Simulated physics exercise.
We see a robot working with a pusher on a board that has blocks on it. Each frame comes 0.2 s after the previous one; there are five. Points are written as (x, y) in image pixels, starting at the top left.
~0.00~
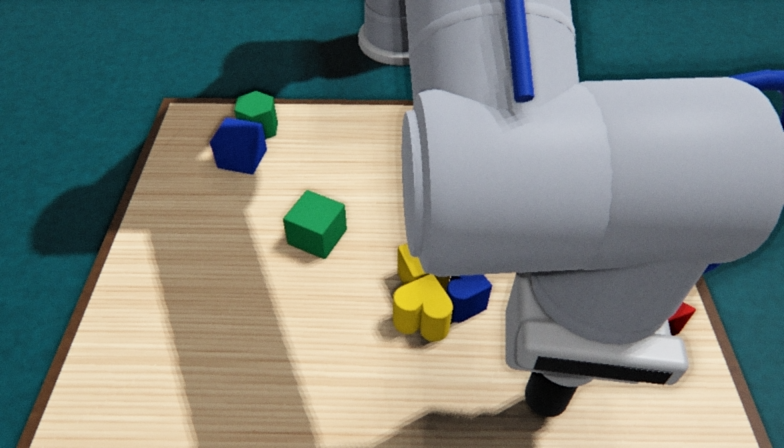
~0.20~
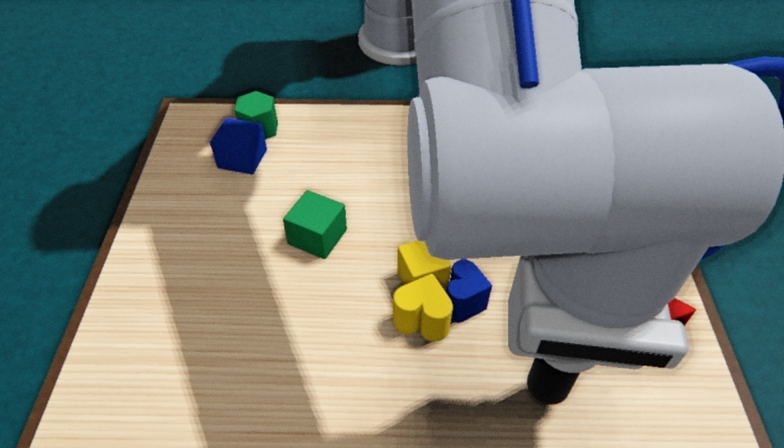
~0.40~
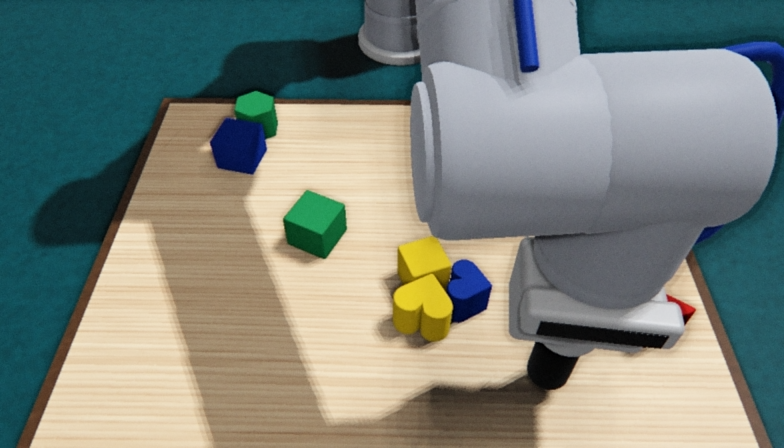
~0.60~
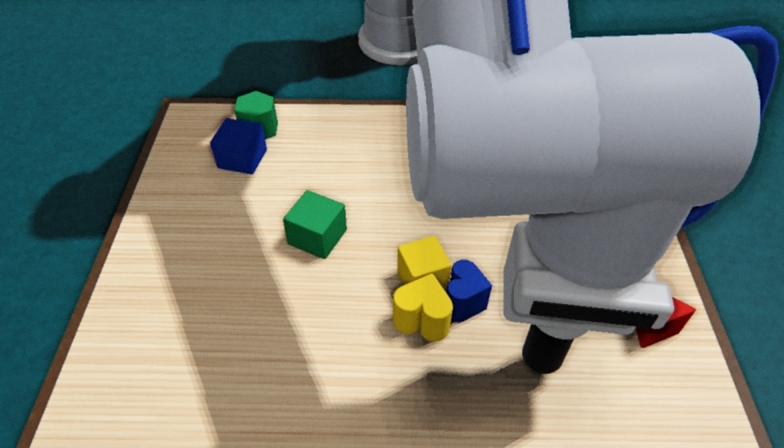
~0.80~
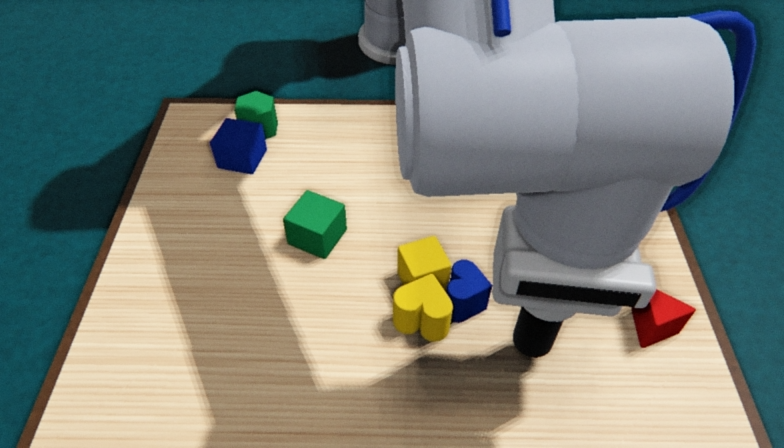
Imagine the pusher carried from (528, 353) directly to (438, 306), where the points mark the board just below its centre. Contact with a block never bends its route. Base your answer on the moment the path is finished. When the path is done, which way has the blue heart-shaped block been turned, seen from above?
From above, it looks like the blue heart-shaped block goes clockwise.
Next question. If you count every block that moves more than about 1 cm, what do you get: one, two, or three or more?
Three or more blocks.
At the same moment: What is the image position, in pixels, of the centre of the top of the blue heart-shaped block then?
If I read the scene right, the answer is (451, 253).
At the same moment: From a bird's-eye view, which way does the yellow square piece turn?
It goes anticlockwise.
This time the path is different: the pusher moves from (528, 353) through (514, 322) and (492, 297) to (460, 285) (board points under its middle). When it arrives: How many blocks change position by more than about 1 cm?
Of all the blocks, three or more travel more than a centimetre.
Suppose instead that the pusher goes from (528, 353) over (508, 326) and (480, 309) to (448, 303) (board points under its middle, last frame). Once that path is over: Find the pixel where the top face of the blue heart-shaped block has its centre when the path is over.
It sits at (427, 252).
On the path given first. Halfway along, pusher at (483, 315); blue heart-shaped block at (465, 276).
At the end, pusher at (439, 292); yellow heart-shaped block at (395, 289), turned 15° anticlockwise; yellow square piece at (411, 238), turned 35° anticlockwise; blue heart-shaped block at (451, 253), turned 50° clockwise.
